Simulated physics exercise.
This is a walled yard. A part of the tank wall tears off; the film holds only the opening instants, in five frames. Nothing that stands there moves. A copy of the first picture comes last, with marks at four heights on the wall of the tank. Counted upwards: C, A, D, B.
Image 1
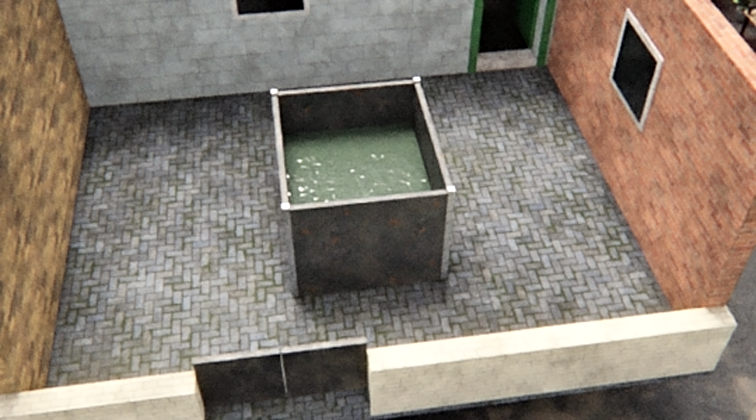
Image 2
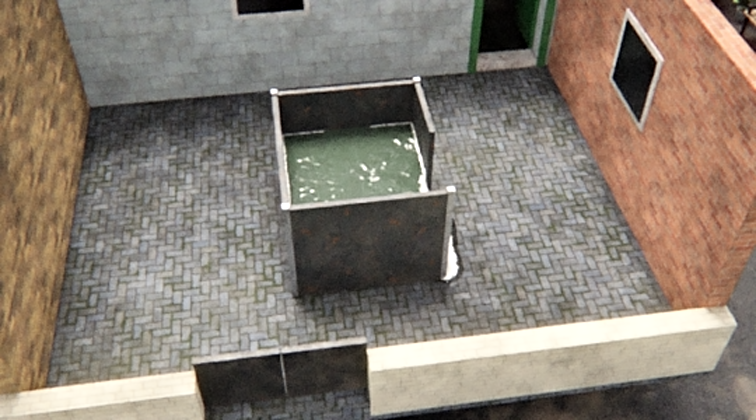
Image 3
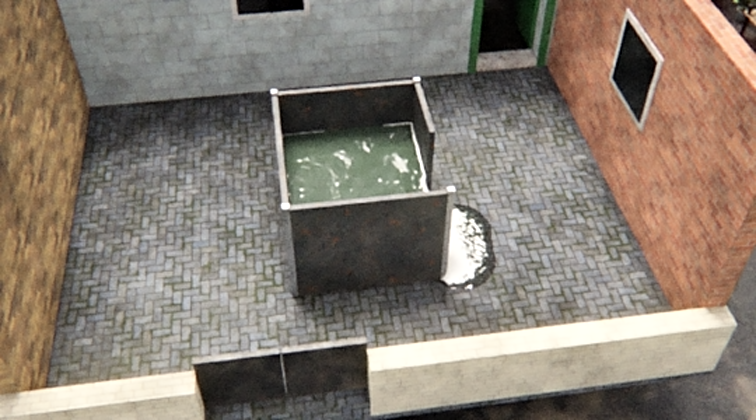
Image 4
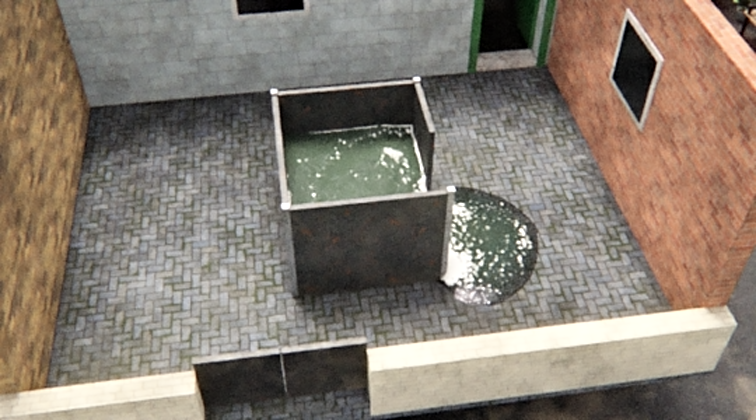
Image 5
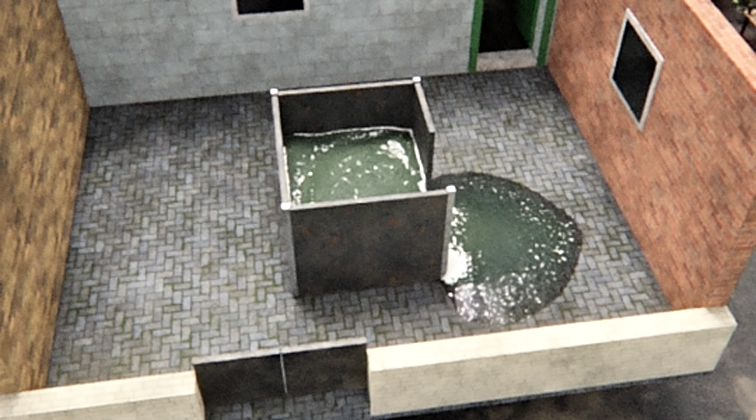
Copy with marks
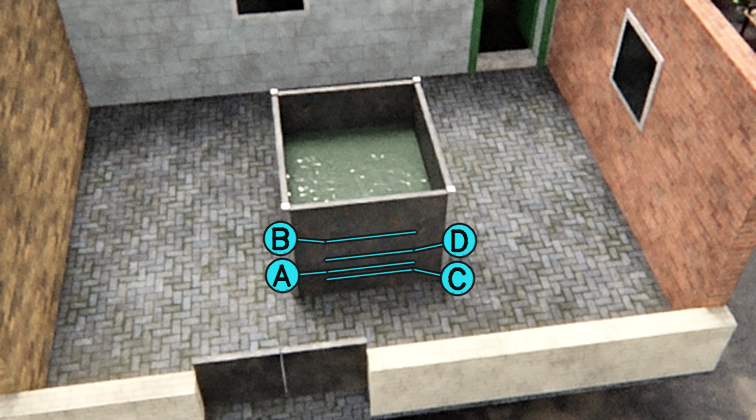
Green water sat still in a square tank in a walled yard, then poured out through an opening in the tank's right side and spread across the paving in a widening, rounded pool.
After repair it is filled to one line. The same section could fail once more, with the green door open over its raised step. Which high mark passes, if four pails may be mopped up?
D will do.
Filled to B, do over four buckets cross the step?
Yes, that goes wrong.
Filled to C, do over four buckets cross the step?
No.
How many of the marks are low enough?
Three of them.
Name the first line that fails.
That would be B.
In cyan, A at (370, 267); B at (370, 236); C at (370, 274); D at (370, 255); from the bottom up C, A, D, B.
For line A, nothing gets over.
For line B, about 11 bucketfuls get in.
For line C, nothing gets over.
For line D, a splash gets over, under a bucket.
